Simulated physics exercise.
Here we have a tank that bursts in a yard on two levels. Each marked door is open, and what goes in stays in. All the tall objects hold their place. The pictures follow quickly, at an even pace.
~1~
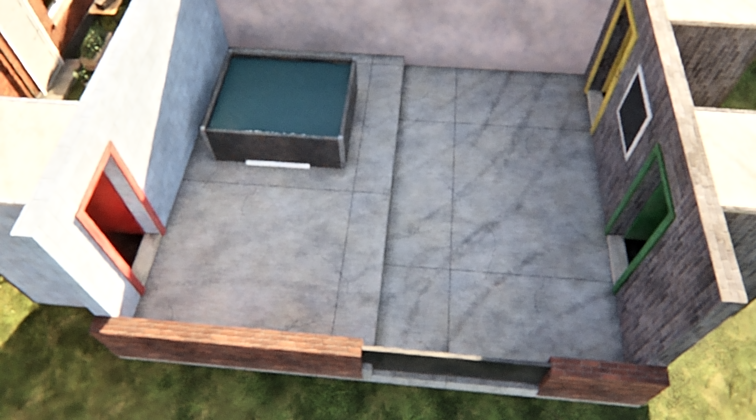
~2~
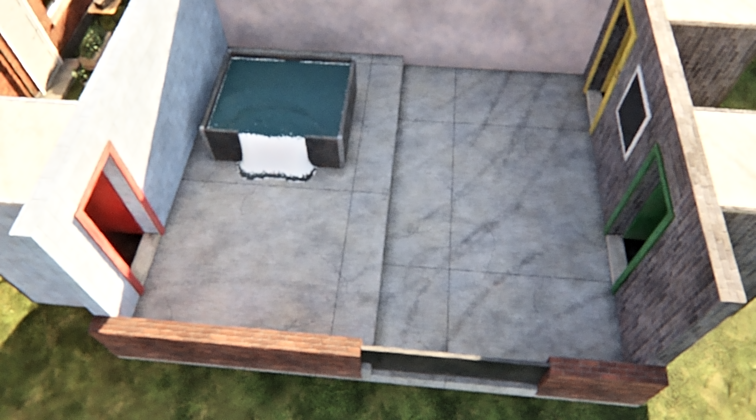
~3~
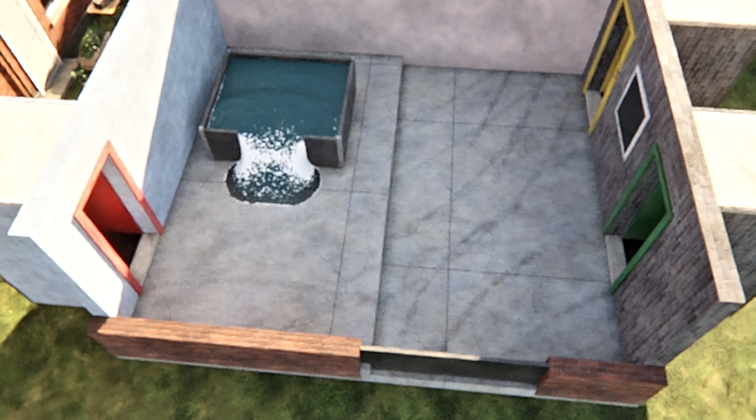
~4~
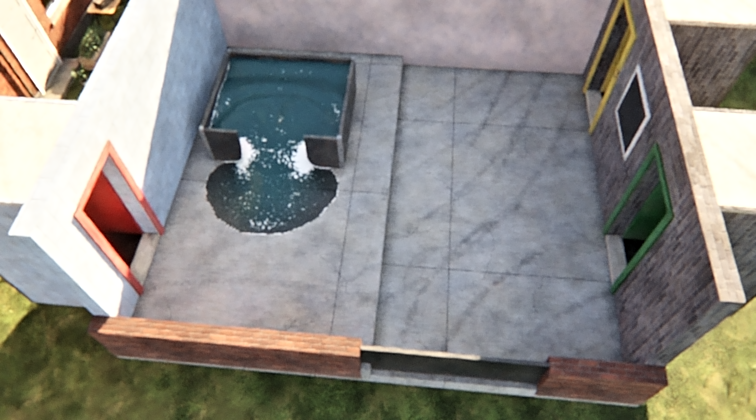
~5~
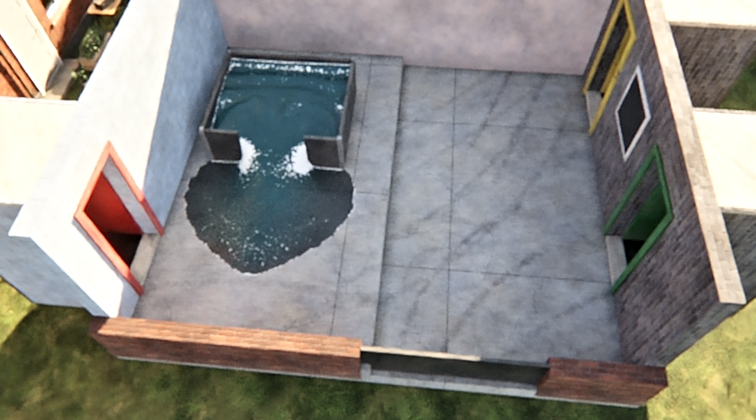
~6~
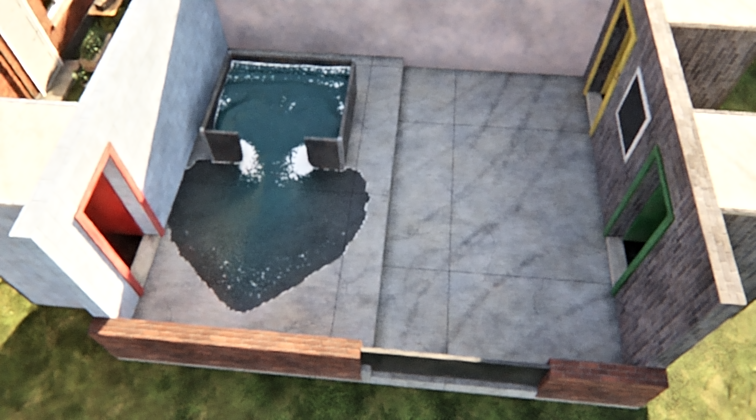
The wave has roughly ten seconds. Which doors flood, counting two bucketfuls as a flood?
The red door floods; the yellow door holds within the limit; the green door floods.
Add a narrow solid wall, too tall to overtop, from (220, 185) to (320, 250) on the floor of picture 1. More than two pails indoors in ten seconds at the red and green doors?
In short: The red door stays under, the green door passes that mark.
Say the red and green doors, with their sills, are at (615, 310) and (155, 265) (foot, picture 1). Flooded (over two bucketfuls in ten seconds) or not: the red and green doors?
In short: The red one floods, the green one takes more.
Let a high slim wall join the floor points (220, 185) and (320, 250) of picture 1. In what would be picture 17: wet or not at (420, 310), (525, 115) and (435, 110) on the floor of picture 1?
As listed: Wet, not flooded, clear.
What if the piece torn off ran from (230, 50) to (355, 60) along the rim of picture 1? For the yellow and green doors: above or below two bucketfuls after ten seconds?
Yellow lets more in, green is under.
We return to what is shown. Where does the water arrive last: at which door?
The yellow-painted one.
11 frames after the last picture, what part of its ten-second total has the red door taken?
Roughly 10 per cent.
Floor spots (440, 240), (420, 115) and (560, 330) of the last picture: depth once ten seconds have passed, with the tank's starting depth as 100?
In turn 4, 10 and 10 in a hundred.
A moment on, water covers 25 % of the floor; the red door wet at the sill, nothing in, the yellow door not reached, the green door not reached.
Next, water covers 35 % of the floor; the red door under two buckets in, the yellow door not reached, the green door not reached.
Then, water covers 40 % of the floor; the red door far over two buckets in, the yellow door not reached, the green door not reached.
Later, water covers 65 % of the floor; the red door far over two buckets in, the yellow door wet at the sill, nothing in, the green door under two buckets in.
In the end, water covers 90 % of the floor; the red door far over two buckets in, the yellow door wet at the sill, nothing in, the green door over two buckets in.
